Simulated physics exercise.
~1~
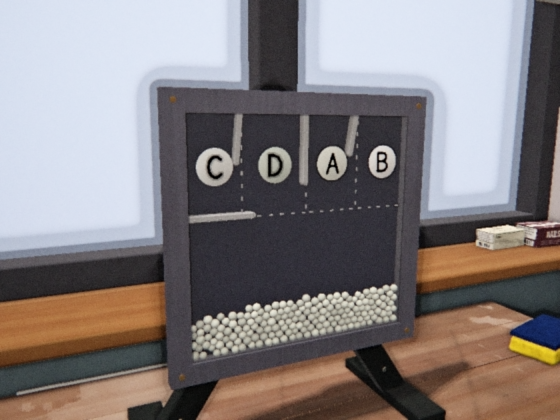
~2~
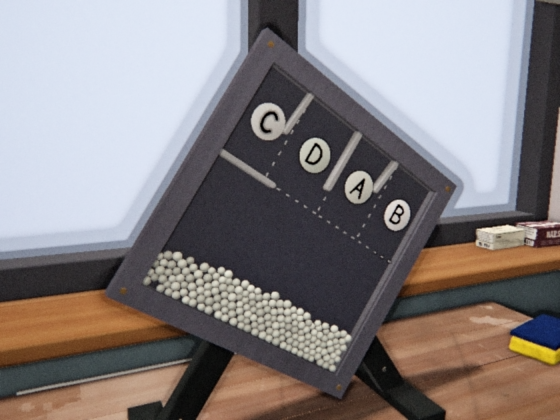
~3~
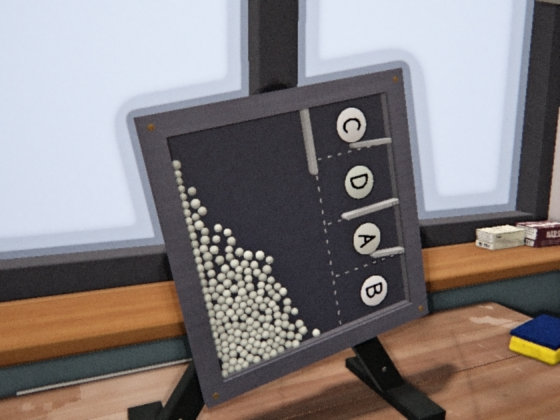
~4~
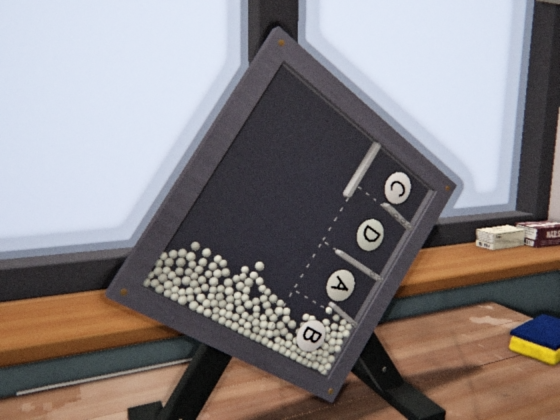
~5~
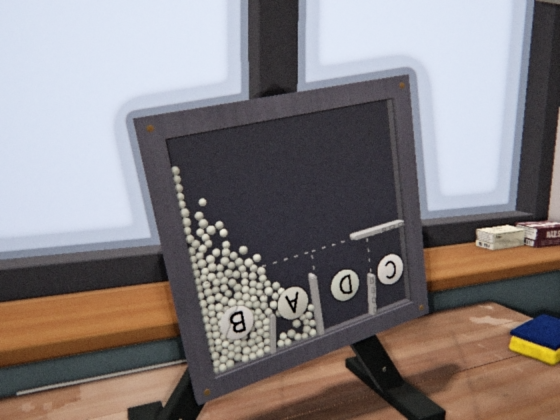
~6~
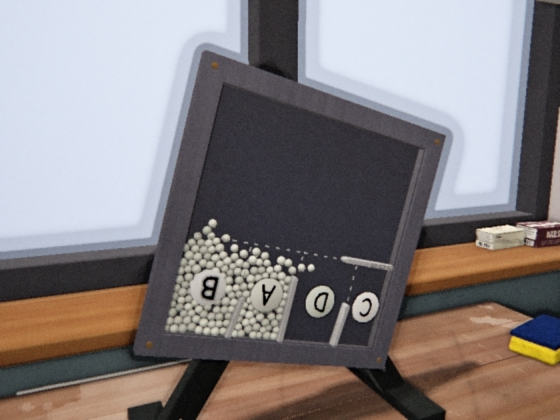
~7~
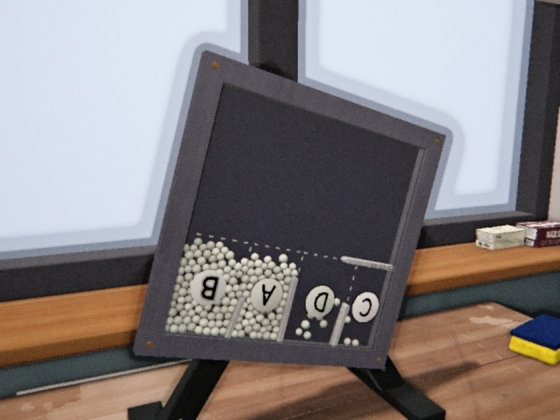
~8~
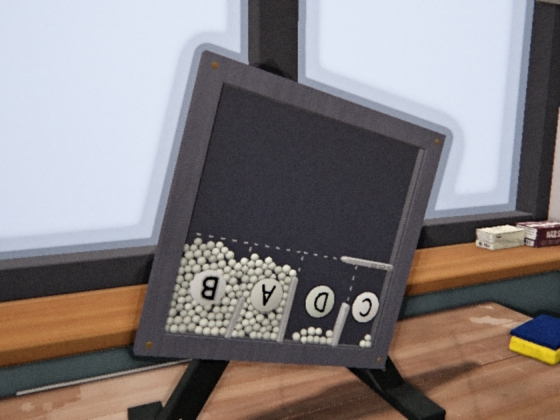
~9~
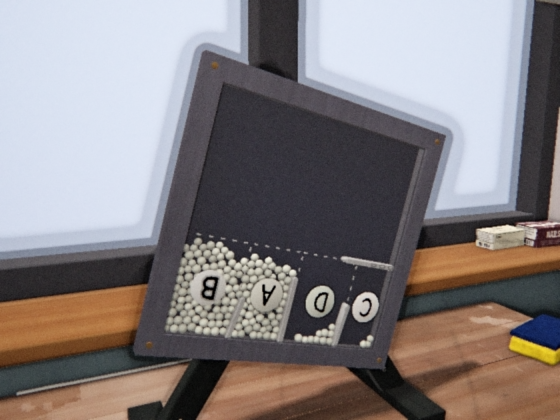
Beside bright panes in a room with a wooden ledge, seen steadily from the front, a dark square case stands on black legs above a wooden tabletop. Small white beads cover its floor beneath four pockets lettered C, D, A and B, and a blue and yellow sponge lies at right. The case turns clockwise, and the beads slide into a heap at the lower left. As it tips nearly upside down, they pour into B and A, and a few spill on into D and C. It stops tilted, with B fullest, A well filled, and D and C nearly empty.
